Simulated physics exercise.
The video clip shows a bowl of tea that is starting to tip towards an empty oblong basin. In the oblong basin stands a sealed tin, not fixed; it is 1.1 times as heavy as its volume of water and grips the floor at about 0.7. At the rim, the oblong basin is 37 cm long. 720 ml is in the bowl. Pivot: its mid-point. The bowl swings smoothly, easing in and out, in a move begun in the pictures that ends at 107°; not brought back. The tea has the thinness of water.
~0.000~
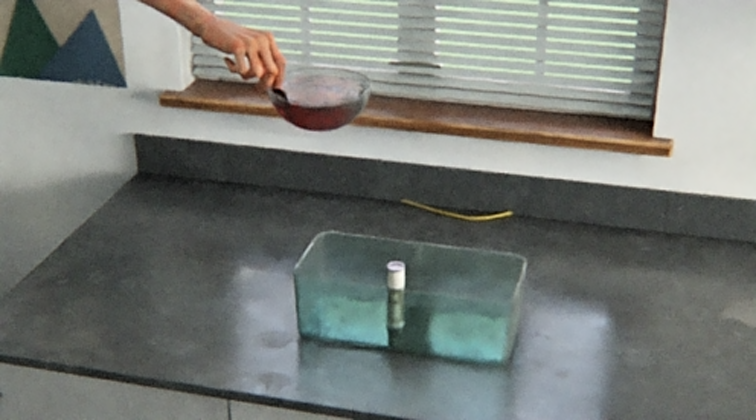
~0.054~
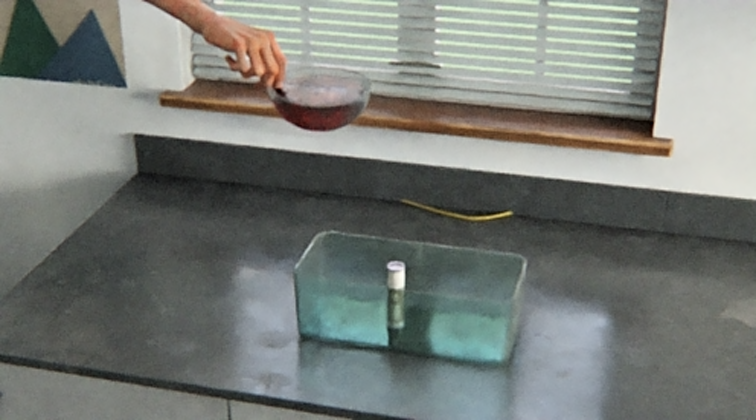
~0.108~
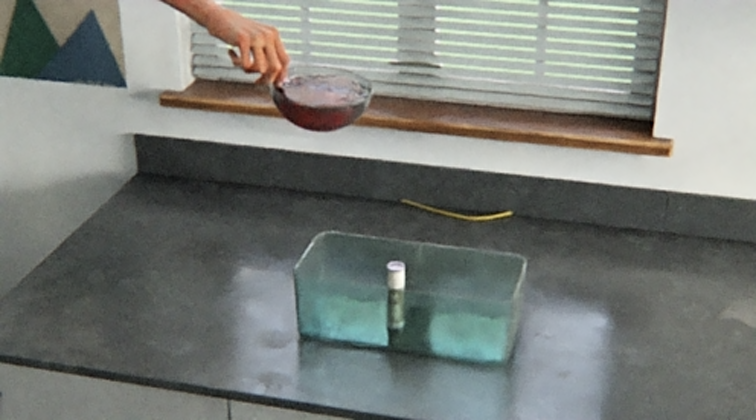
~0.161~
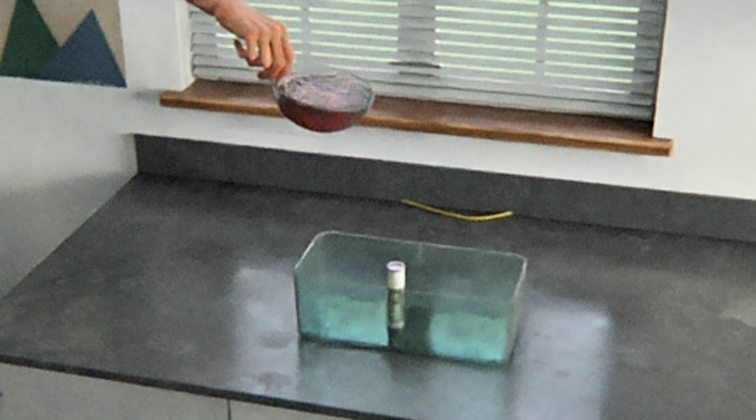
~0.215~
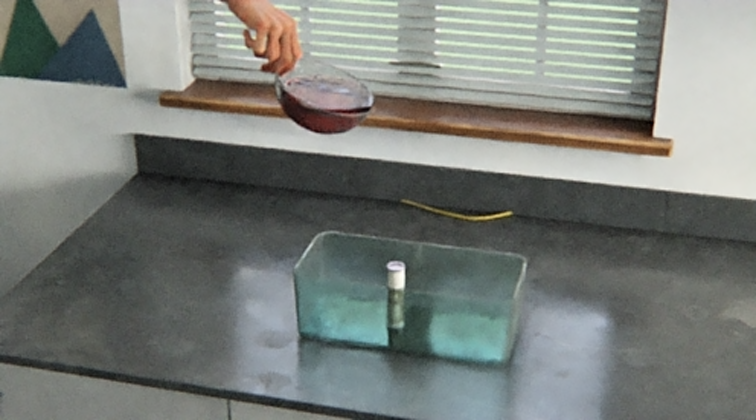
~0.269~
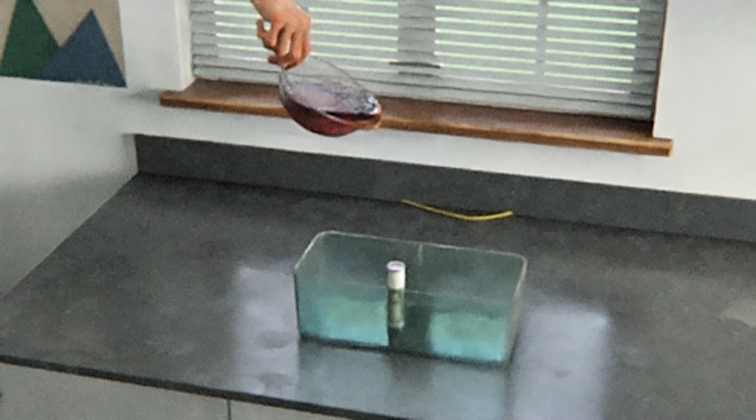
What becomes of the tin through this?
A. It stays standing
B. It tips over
It tips over (B).
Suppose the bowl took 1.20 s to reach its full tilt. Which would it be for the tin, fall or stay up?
Outcome - the tin remains standing.
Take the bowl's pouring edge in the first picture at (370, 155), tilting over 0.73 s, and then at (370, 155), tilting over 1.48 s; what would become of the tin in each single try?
The tin stays vertical the first time and stays vertical the second time.
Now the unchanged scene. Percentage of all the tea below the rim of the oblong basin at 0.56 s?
I'd put it near 26 percent.
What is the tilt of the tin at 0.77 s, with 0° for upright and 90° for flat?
Near 10° from upright.
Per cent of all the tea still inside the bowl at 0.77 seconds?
0 %.
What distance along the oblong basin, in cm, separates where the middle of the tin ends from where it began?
It finishes around 7.5 cm from where it began.
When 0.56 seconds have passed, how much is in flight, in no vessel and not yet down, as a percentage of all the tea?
Some 68 % is the figure.
After 0.56 s the tilt is 93° and 5 per cent is still to pour; the tin stands where it began.
After 0.77 s the tilt is 107° and 0 per cent is still to pour; the tin leans 9°.
After 0.99 s the tilt is 107° and 0 per cent is still to pour; the tin leans 15°.
After 1.23 s the tilt is 107° and 0 per cent is still to pour; the tin lies on its side.
In the end the tin lies on its side.
